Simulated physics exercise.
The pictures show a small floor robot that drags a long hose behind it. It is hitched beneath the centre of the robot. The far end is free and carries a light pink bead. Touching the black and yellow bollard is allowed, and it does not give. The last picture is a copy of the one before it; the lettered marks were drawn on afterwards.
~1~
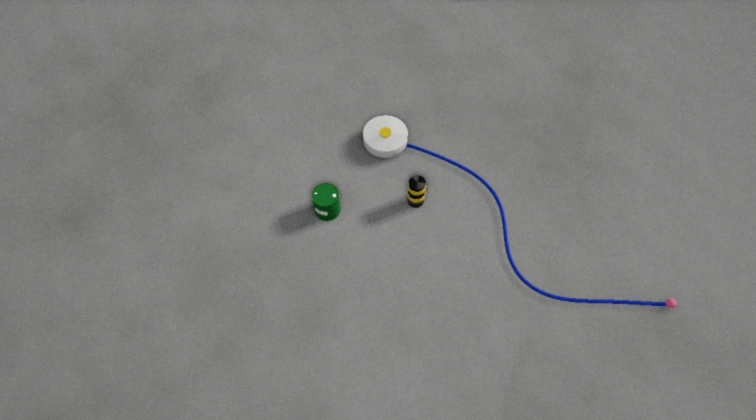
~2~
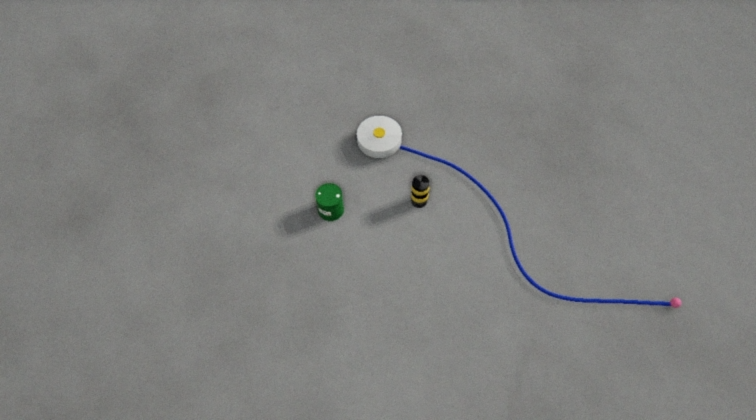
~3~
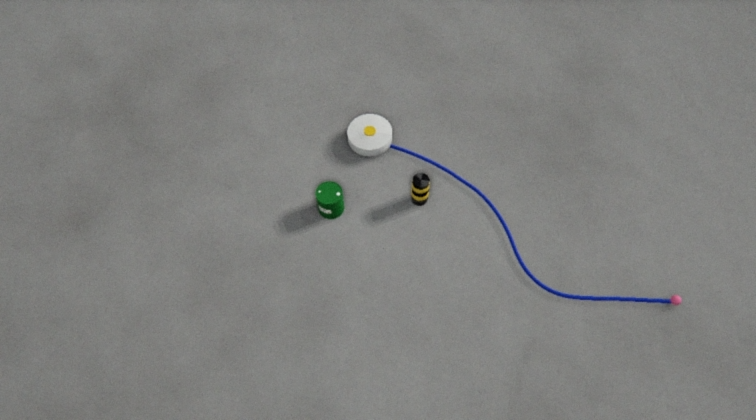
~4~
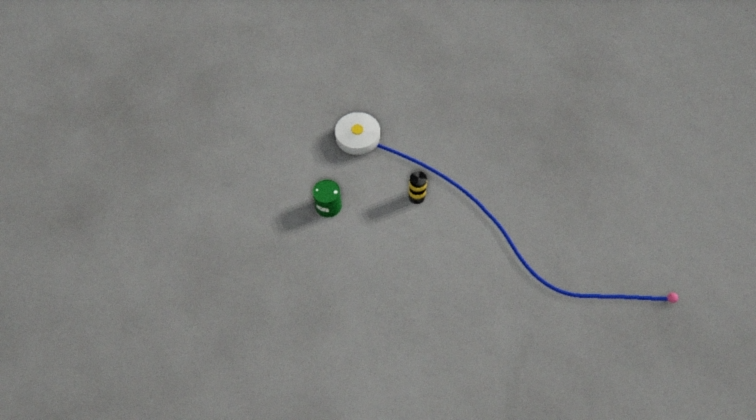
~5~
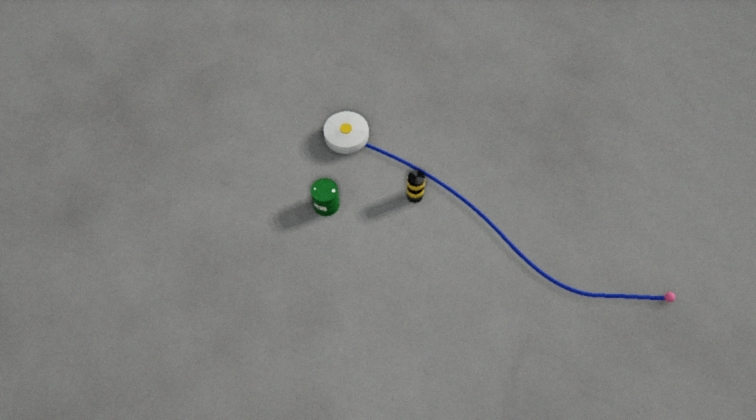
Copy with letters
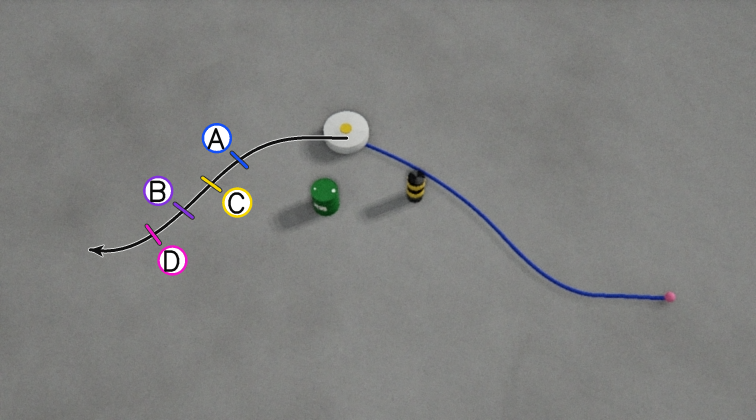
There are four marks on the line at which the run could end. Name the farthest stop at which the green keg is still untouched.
Up to mark B.
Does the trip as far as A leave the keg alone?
For that mark, yes.
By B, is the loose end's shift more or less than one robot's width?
More.
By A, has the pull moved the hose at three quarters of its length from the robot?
By then, yes.
On the marked copy, A at (239, 160); B at (184, 211); C at (211, 184); D at (153, 235); the route from (347, 138) via (218, 178) to (90, 250).
Following B. Soon after the start, robot (282, 136), middle of the hose (446, 203), free end (619, 289).
Later, robot (223, 167), middle of the hose (405, 186), free end (571, 266).
In the end, robot (181, 206), middle of the hose (369, 187), free end (536, 248); only the bollard has been touched, if anything.
As for the rest, A is safe but short; C is safe but short; D brings the hose against the keg.
